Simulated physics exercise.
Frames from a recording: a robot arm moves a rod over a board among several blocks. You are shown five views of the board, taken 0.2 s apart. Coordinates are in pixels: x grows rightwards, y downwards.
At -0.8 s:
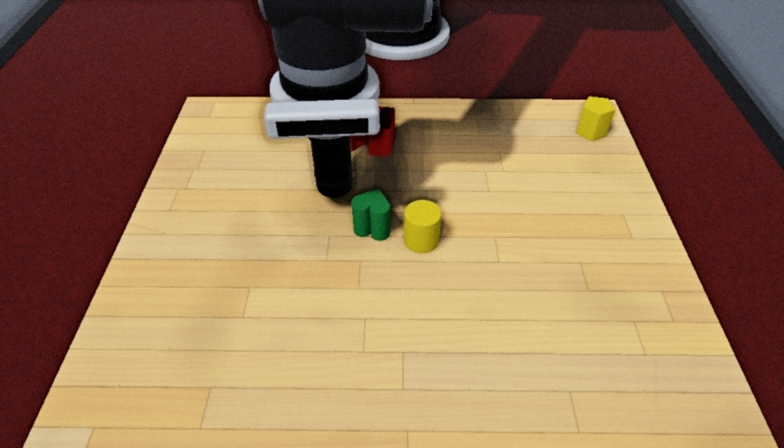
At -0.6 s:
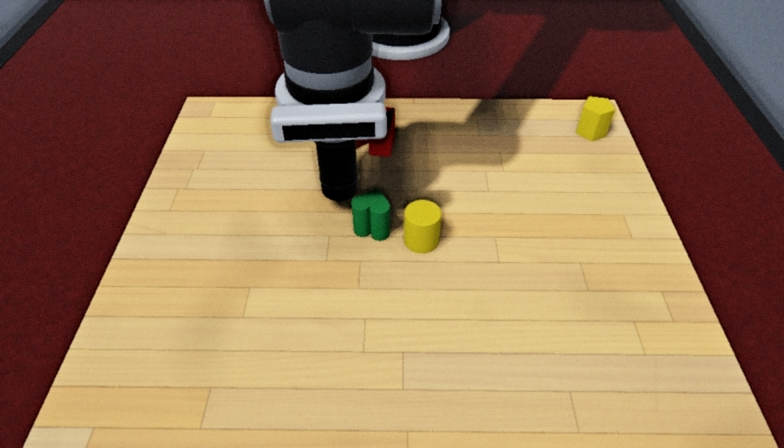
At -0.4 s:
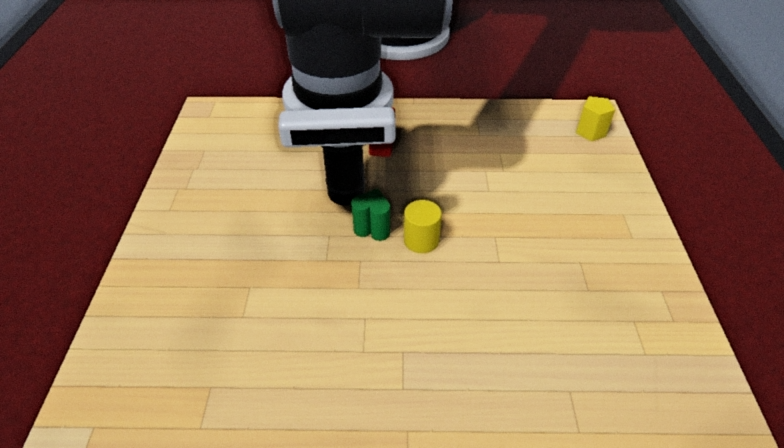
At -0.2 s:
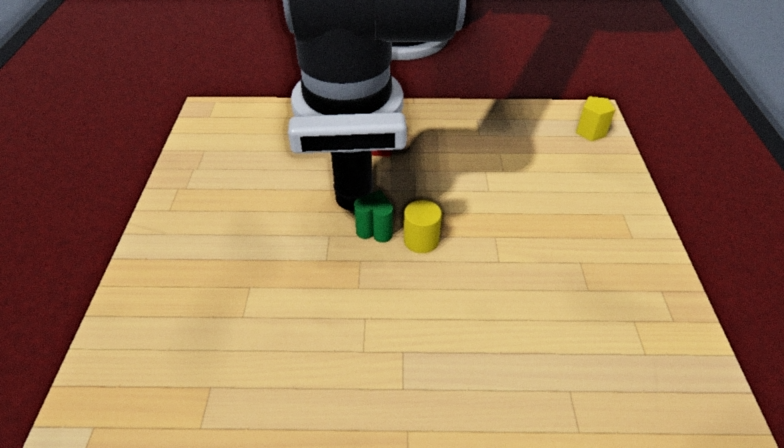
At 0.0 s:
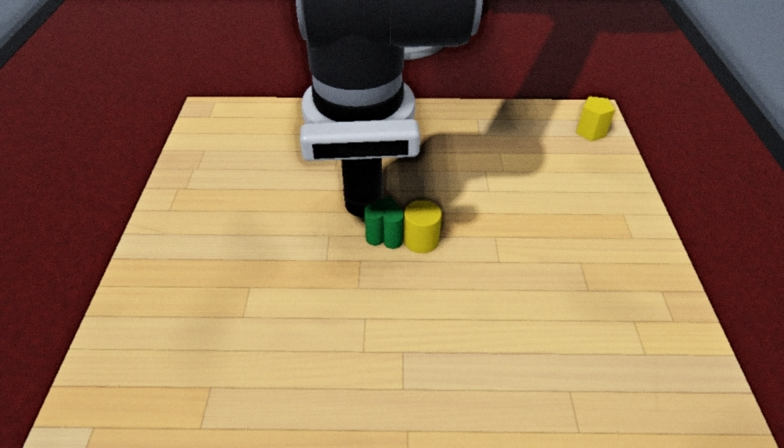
On a light wooden board, a robot arm moved a black rod a short way right and toward the viewer, then nudged the green heart-shaped block slightly right, close beside the still yellow round one.
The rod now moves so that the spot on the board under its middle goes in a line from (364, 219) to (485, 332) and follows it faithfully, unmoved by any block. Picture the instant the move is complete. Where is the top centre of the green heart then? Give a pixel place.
Close to (525, 330).
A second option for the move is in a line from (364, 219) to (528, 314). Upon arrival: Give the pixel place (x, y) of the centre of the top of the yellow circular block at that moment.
The middle of its top is at (507, 233).
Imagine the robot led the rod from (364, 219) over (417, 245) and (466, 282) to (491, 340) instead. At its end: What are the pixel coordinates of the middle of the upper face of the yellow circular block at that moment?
Pixel (500, 236).
The first path, step by step. One third of the way, rod at (400, 240); green heart at (427, 246), turned 15° anticlockwise; yellow circular block at (436, 215).
Two thirds of the way, rod at (442, 278); green heart at (474, 285), turned 20° anticlockwise; yellow circular block at (441, 217).
At the end, rod at (488, 318); green heart at (525, 330), turned 20° anticlockwise; yellow circular block at (441, 217).
